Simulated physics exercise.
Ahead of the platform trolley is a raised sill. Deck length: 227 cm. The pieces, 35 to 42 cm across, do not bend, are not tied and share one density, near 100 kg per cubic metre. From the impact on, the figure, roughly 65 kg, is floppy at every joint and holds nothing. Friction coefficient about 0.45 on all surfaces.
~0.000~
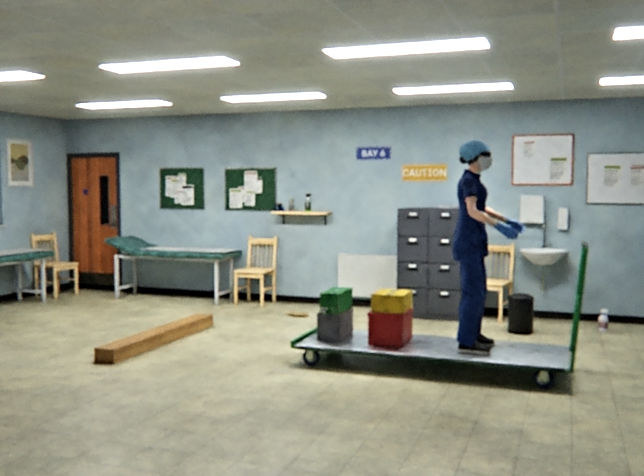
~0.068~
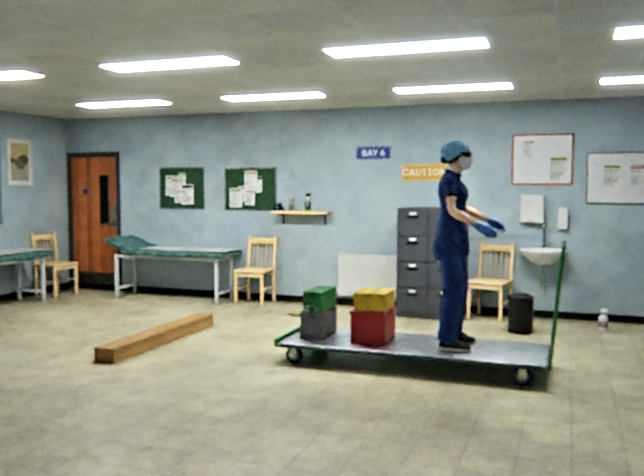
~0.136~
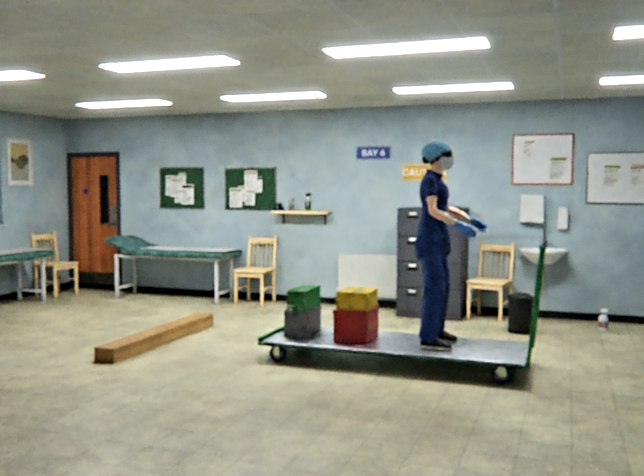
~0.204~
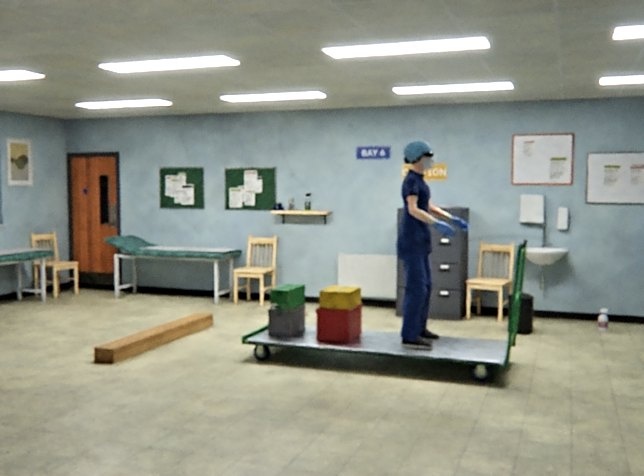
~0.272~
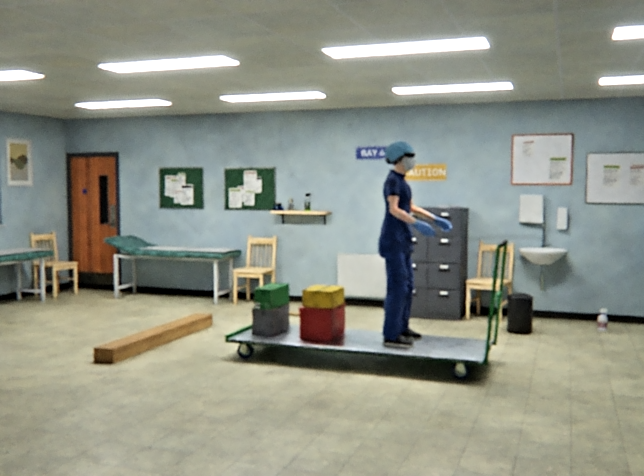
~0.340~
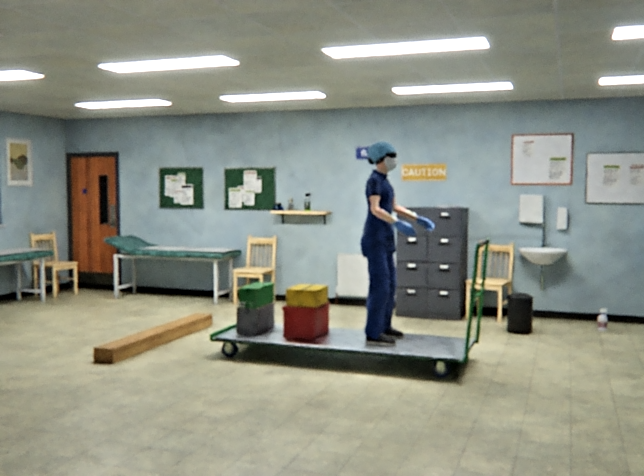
A green-edged platform trolley rolls left across the room, carrying colored boxes and a standing masked figure.
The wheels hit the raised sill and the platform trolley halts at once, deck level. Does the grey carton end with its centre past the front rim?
In the end the grey carton ends off the deck.
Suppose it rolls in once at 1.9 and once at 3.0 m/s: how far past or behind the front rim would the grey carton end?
About 10 cm behind and 60 cm past.
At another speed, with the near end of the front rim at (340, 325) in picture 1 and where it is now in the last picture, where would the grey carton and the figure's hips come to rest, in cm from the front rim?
Then grey 60 past, hips 60 past.
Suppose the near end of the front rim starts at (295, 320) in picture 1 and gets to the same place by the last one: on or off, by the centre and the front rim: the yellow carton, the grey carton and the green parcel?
In that case yellow on, grey on, green off.
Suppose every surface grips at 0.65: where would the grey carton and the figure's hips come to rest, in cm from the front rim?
Then grey 30 past, hips 50 behind.
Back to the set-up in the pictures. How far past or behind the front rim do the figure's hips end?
Some 0 cm past it.
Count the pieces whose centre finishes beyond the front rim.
3 in all.
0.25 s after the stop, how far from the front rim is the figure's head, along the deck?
Some 100 cm behind it.
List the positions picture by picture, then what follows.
Grey carton (335, 324), red tote (391, 326), rim corner (292, 345); 158 cm still to roll, in the first frame.
Grey carton (319, 322), red tote (373, 324), rim corner (275, 343); 142 cm still to roll, in the second frame.
Grey carton (303, 321), red tote (356, 323), rim corner (259, 341); 126 cm still to roll, in the third frame.
Grey carton (287, 320), red tote (340, 322), rim corner (243, 340); 110 cm still to roll, in the fourth frame.
Grey carton (271, 319), red tote (323, 321), rim corner (227, 339); 94 cm still to roll, in the fifth frame.
Grey carton (256, 318), red tote (307, 319), rim corner (211, 337); 78 cm still to roll. Speed about 2.4 m/s, in the sixth frame.
After 0.67 s the deck stops.
After 1.22 s the grey carton is 8 cm past the rim, tilted 115°, near (154, 311) in the last picture's view.
After 1.67 s the grey carton is 41 cm past the rim, tilted 180°, near (128, 327) in the last picture's view.
At rest, 4.7 s, past the rim, grey carton, yellow carton, green parcel and the figure's hips; behind it, red tote.
